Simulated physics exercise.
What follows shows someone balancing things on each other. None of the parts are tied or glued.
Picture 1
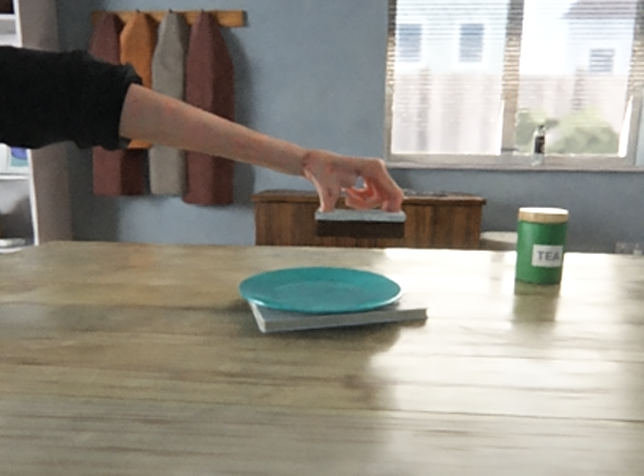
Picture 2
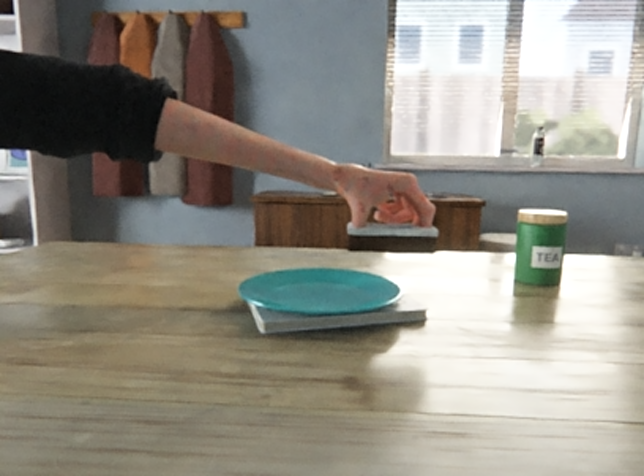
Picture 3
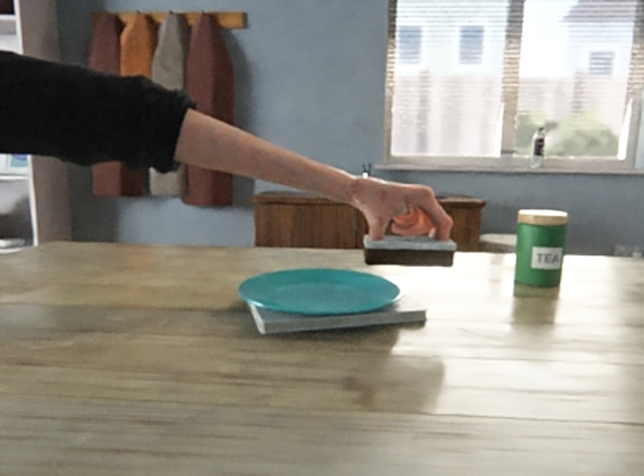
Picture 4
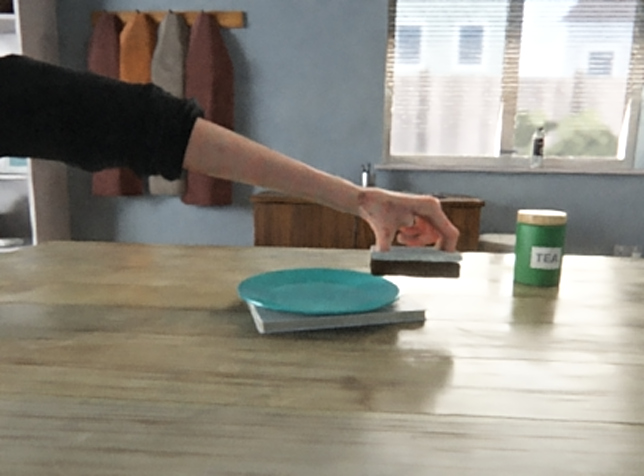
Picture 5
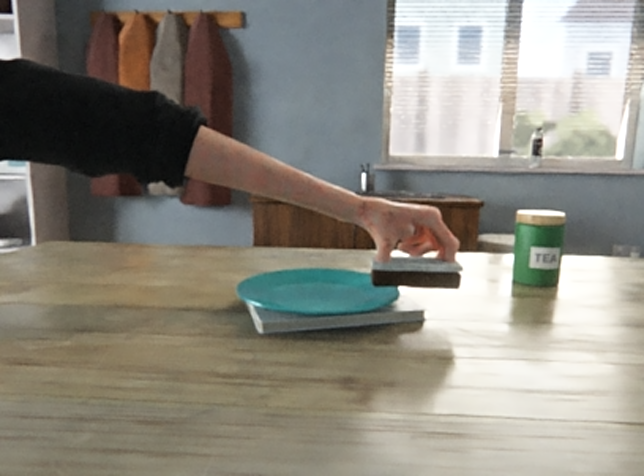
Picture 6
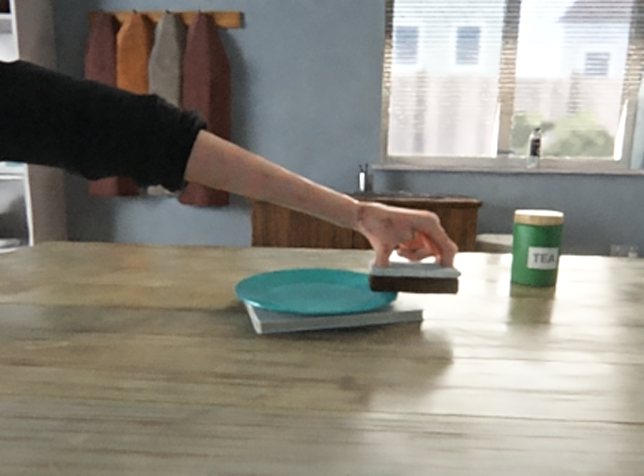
A hand carries a brown sponge right and lowers it at the turquoise plate's right edge.
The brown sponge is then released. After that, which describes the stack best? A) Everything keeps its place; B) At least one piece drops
At least one piece drops (B).
Then, 0.30 s past the last view, brown sponge rocked 24° from its first pose near (417, 285).
Then, 1.30 s past the last view, brown sponge rocked 23° from its first pose near (420, 285).
Then, 2.40 s past the last view, brown sponge rocked 22° from its first pose near (421, 286).
Finally, left askew, brown sponge; the other 3 still in place. Final places as the last picture's camera would see them, brown sponge near (422, 286). The pile comes apart.
